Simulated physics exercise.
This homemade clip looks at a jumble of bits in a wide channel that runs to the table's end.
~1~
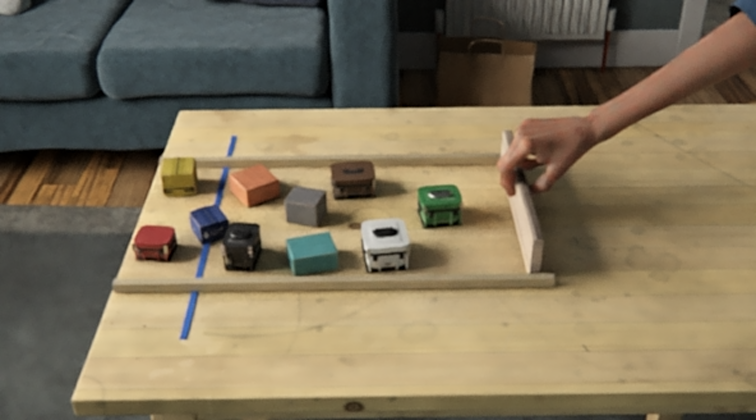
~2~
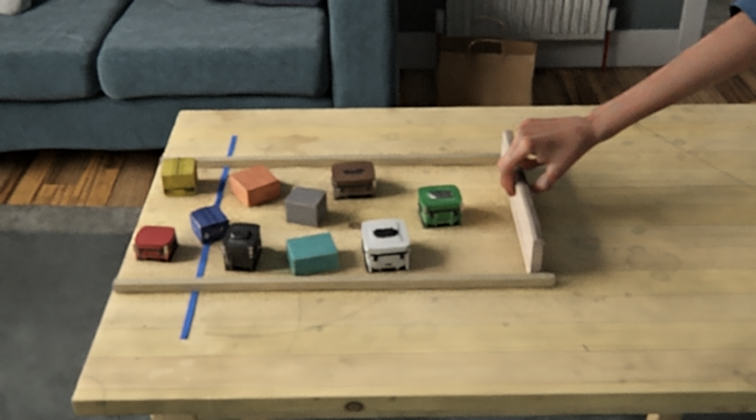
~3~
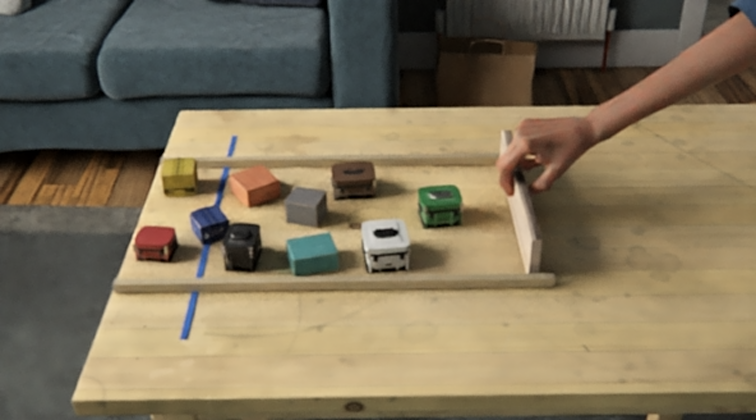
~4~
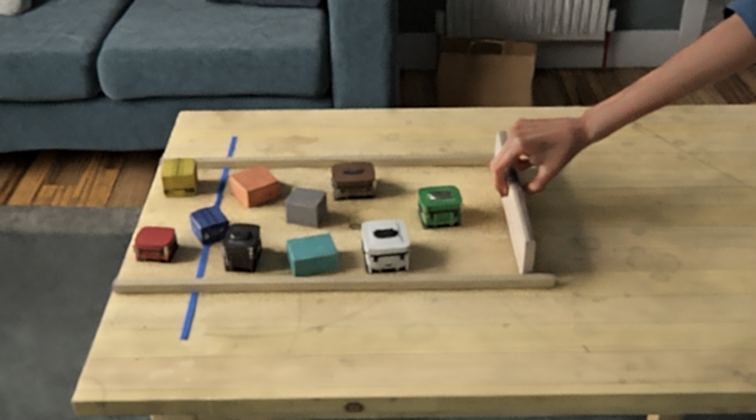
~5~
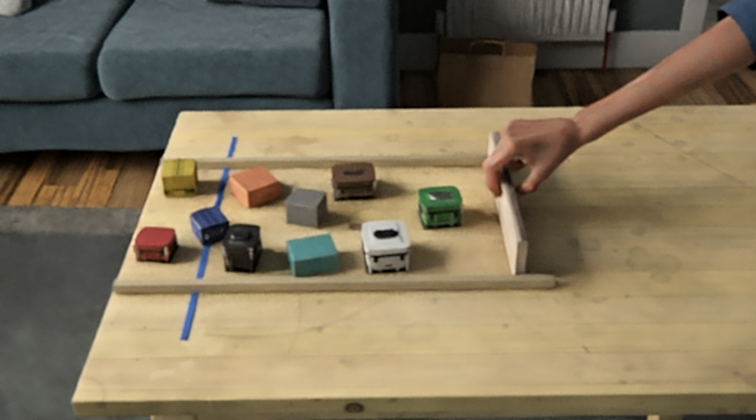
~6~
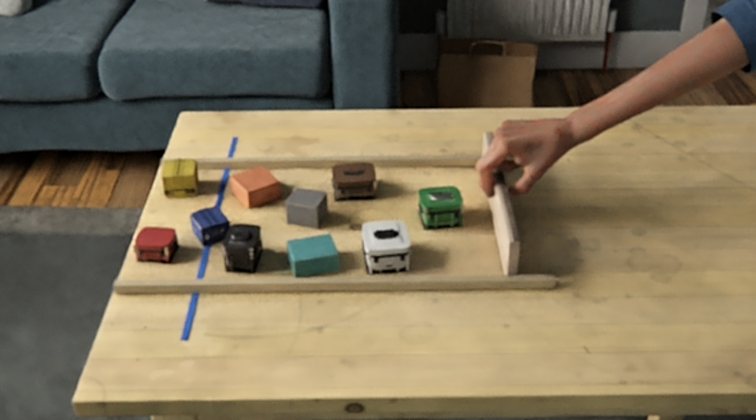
A hand slides a wooden board slightly left along a channel of scattered colourful blocks.
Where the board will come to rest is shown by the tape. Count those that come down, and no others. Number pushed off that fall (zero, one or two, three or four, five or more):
Three or four.
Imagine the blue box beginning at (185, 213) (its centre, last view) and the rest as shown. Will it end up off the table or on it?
From that start, the object then does not stay.
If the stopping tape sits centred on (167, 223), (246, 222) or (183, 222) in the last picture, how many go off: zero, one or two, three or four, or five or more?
In order: Five or over, one to two, five or more.
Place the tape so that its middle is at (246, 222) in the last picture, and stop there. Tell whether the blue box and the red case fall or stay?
Blue box - safe; red case - gone.
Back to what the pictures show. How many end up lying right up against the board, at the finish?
The answer is 3.
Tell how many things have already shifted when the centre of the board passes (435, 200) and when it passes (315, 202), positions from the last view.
First 1 and then 7.
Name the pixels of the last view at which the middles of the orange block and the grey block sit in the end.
Final spots - orange block (160, 184), grey block (156, 211).
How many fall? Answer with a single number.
All told, 3.
A little later, none off yet; red case at rest near (157, 246); yellow box at rest near (180, 178); blue box at rest near (210, 226).
When it is over, the number that fall off is three or four; down, black case, yellow box and red case.
